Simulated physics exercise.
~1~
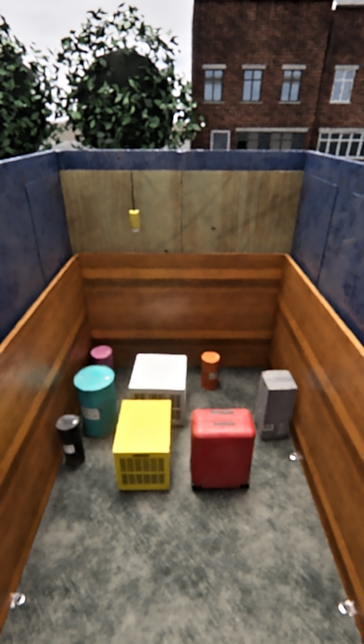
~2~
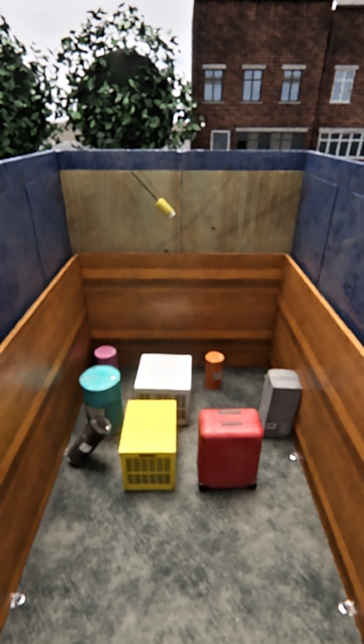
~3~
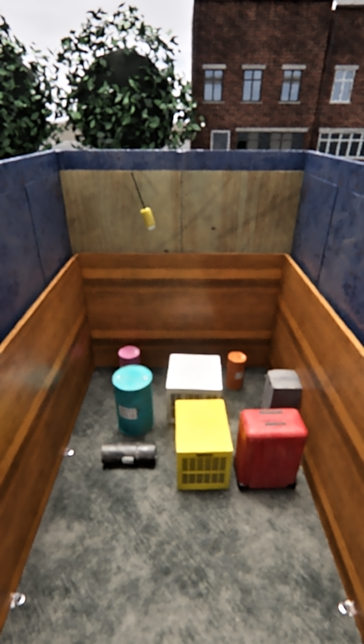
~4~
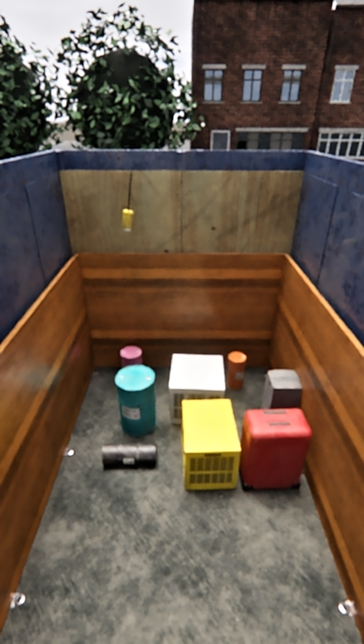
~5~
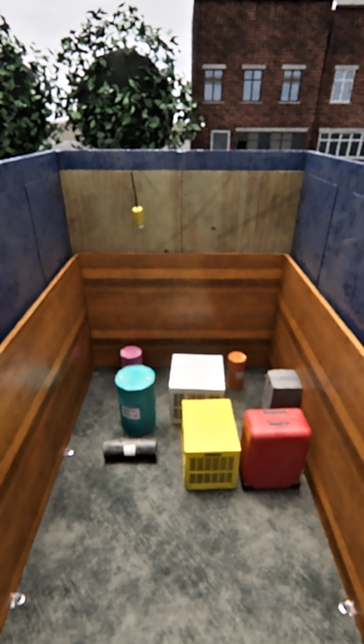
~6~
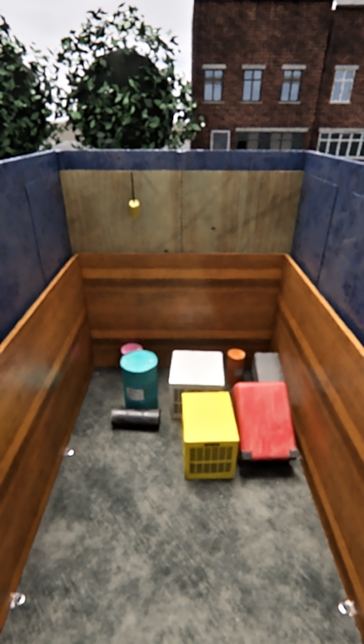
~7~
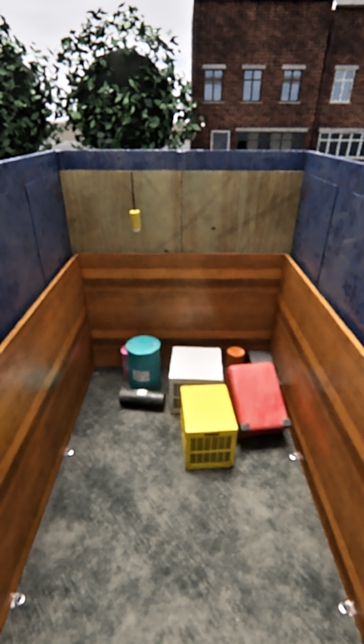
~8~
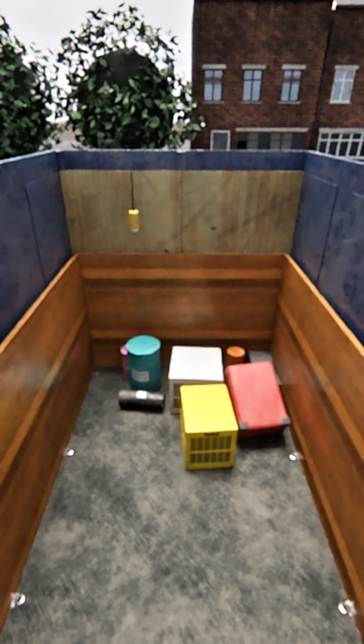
Red case sliding right with other cargo in a walled bay, black canister toppling first, then everything shifting forwards and the case falling.
